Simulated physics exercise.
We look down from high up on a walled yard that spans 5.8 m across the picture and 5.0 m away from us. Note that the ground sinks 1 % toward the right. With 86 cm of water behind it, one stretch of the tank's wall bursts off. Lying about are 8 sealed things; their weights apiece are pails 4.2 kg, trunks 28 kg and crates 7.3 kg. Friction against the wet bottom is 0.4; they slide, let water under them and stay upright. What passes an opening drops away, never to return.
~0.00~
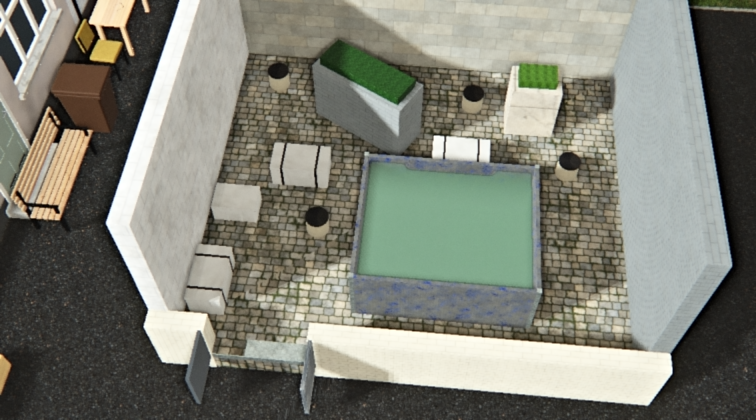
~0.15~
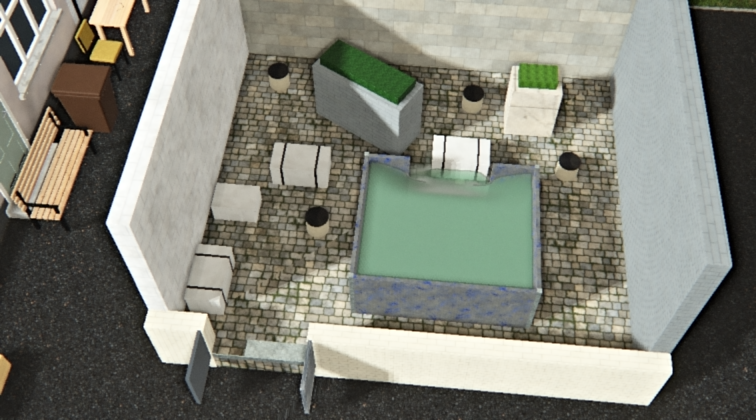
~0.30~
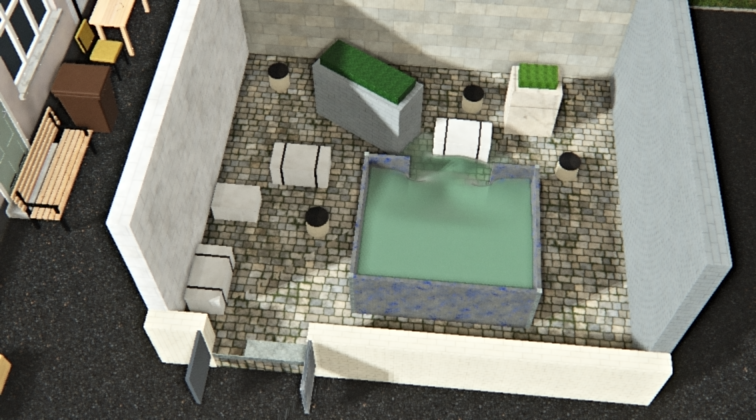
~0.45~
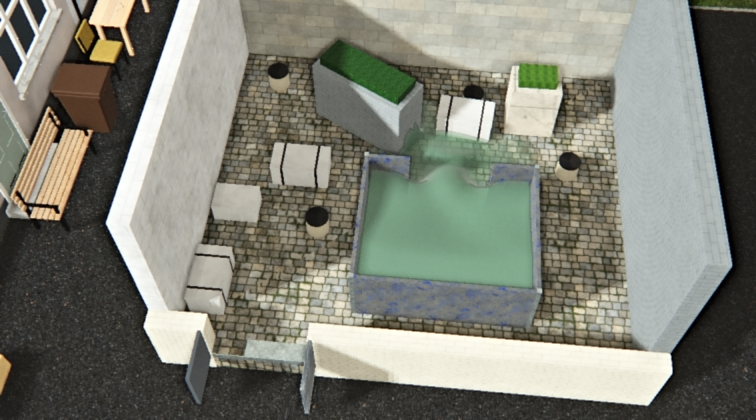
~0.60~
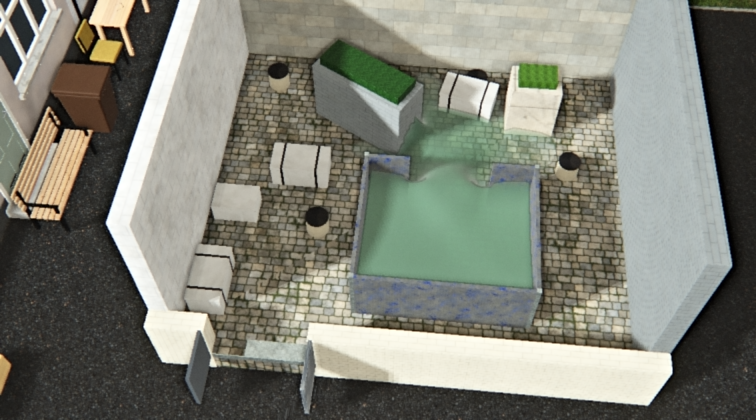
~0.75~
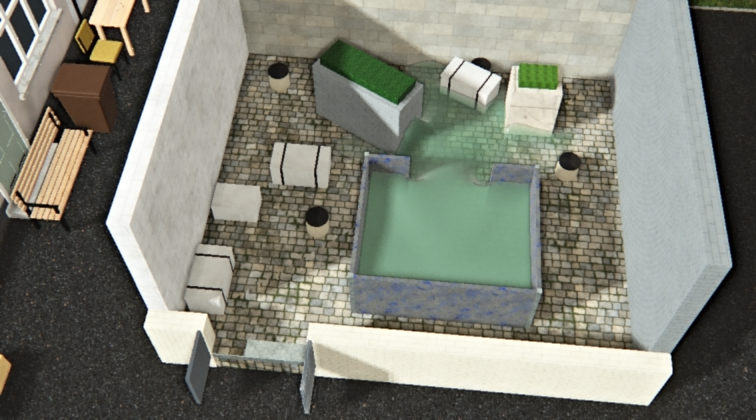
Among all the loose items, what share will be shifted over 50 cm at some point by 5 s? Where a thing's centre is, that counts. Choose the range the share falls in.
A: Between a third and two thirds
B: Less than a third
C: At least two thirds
(C) At least two thirds.
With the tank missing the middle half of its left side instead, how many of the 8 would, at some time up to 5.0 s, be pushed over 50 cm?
Then 6 of them would.
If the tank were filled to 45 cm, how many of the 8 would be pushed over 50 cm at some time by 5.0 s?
That would give 4.
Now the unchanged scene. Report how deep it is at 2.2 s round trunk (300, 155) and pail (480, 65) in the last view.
Roughly 4 and 38 cm.
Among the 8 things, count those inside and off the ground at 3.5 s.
At that time, 4.
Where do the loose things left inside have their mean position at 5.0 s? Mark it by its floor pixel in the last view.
The centre is close to (394, 265).
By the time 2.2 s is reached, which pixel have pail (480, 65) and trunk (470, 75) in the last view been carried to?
I'd say close to (611, 80) and close to (570, 82).
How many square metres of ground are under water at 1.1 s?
About 11.0 m2.
After 1.1 s 2 of 8 are over 50 cm from their spots; 2 afloat.
After 2.2 s 3 of 8 are over 50 cm from their spots; 3 afloat.
After 3.5 s 4 of 8 are over 50 cm from their spots; 4 afloat.
After 5.0 s 7 of 8 are over 50 cm from their spots, and 7 have been at some point; 5 afloat.
